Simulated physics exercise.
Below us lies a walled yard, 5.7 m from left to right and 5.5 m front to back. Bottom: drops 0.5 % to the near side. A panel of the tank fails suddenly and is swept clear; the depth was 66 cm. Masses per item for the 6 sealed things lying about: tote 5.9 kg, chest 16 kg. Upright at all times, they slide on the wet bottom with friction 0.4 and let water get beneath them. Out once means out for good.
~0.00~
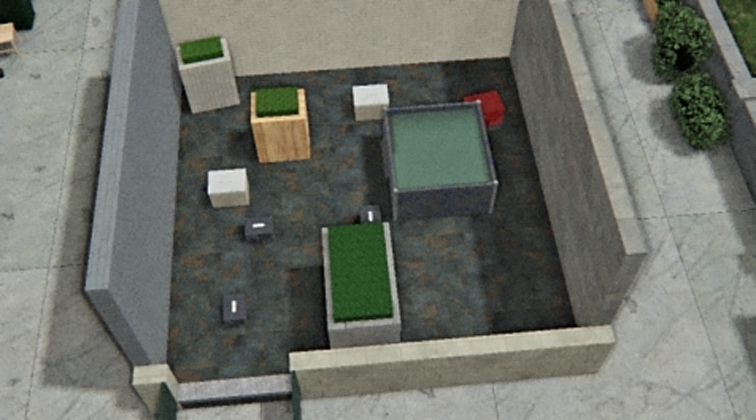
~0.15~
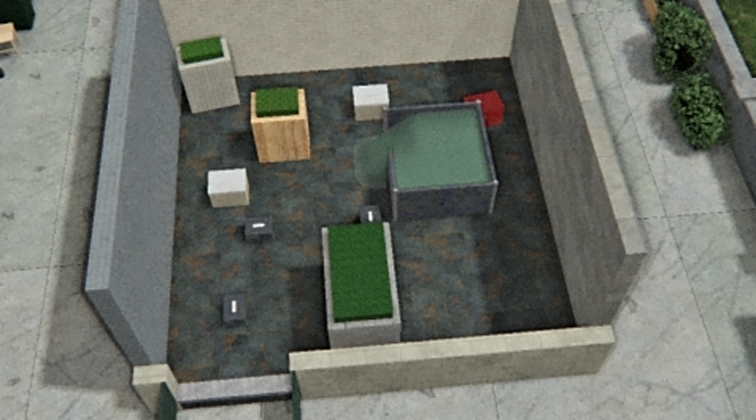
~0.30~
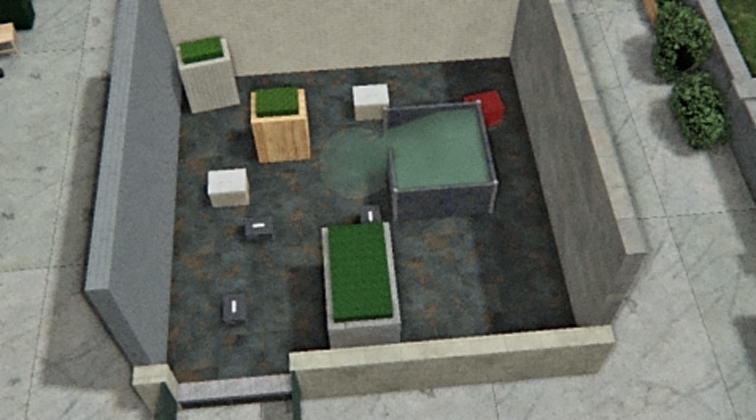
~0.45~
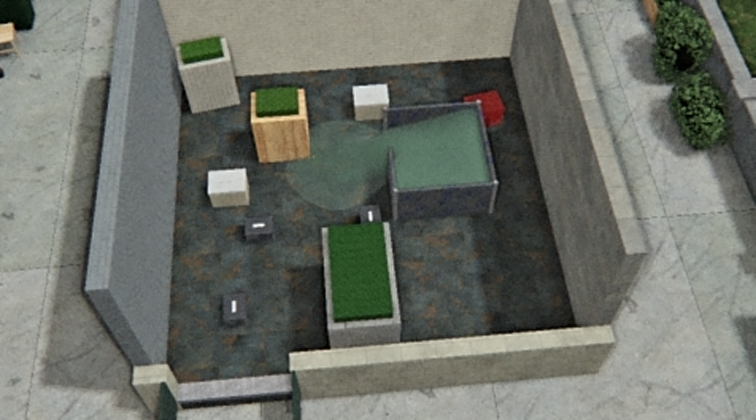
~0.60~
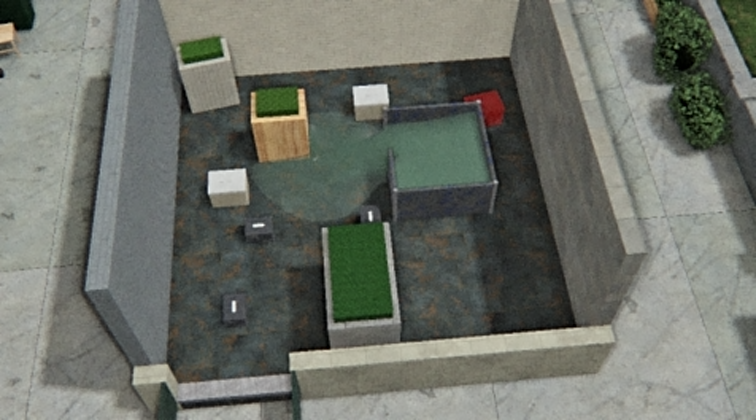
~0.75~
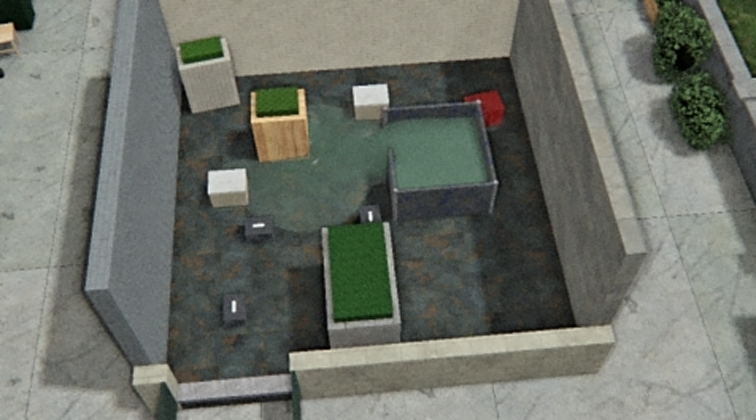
Greenish water poured out of the left side of a square tank in a walled yard and spread across the dark floor toward the wooden planter and a white block, while the blocks stayed put.
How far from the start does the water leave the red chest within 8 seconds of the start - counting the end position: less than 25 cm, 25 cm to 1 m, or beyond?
It will be left near its start.
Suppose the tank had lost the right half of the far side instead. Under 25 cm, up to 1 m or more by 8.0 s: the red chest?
Then the red chest ends far away.
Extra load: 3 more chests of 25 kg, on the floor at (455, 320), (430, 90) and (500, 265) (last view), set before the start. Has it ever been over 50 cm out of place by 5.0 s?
Within it, within it, within it.
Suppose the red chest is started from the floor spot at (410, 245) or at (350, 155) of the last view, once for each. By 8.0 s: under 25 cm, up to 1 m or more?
Try one, it keeps its spot; try two, it is swept a long way.
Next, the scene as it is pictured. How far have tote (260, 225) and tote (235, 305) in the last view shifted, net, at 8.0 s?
In that order: Gone out, gone out.
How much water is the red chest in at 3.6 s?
Depth: About 2 cm.
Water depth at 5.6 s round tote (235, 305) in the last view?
Depth: Near 4 cm.
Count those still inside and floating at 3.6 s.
My tally comes to 1.
After 1.6 s the red chest is near (485, 103), 0.0 m from its start, aground; 0 of 6 are out; 0 afloat.
After 3.6 s the red chest is near (485, 103), 0.0 m from its start, aground; 1 of 6 are out; 1 afloat.
After 5.6 s the red chest is near (485, 103), 0.0 m from its start, aground; 2 of 6 are out; 0 afloat.
After 8.0 s the red chest is near (485, 103), 0.0 m from its start, aground; 3 of 6 are out; 0 afloat.
